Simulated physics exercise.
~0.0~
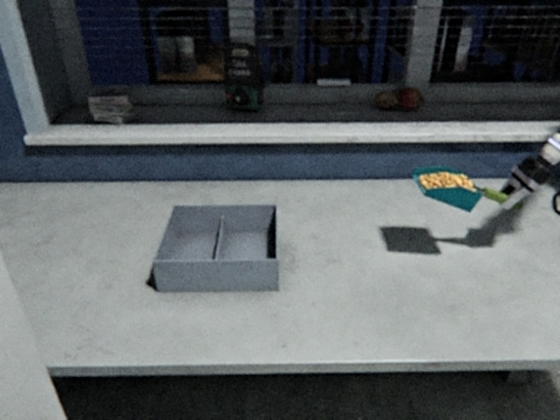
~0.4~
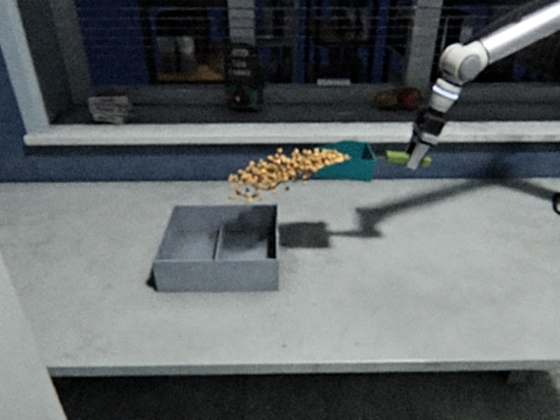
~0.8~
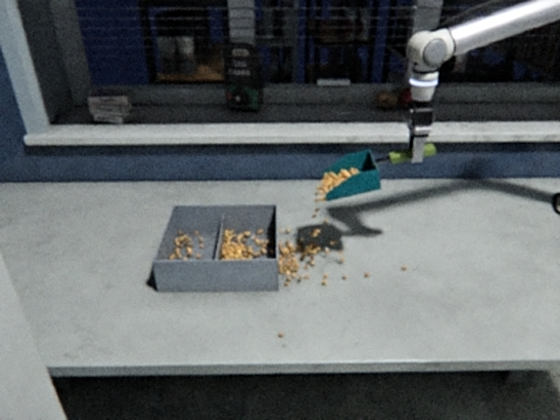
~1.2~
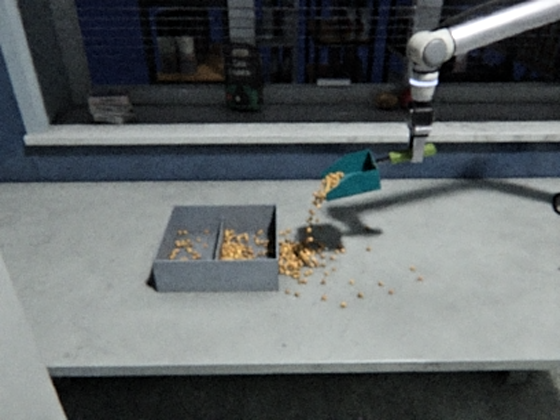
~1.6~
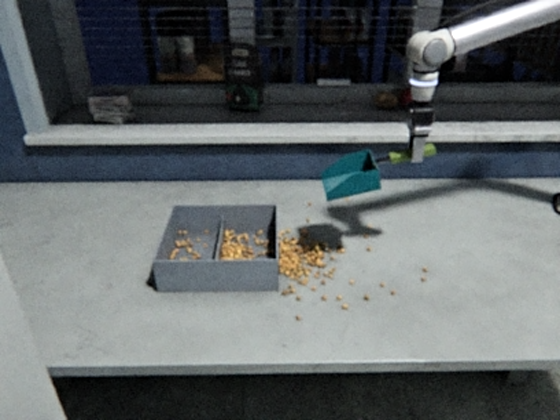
A teal scoop full of dried chickpeas, held by a robot arm, swung left toward a divided gray box and flung out a stream, then tipped and emptied, leaving chickpeas in both compartments and many scattered on the table beside it.
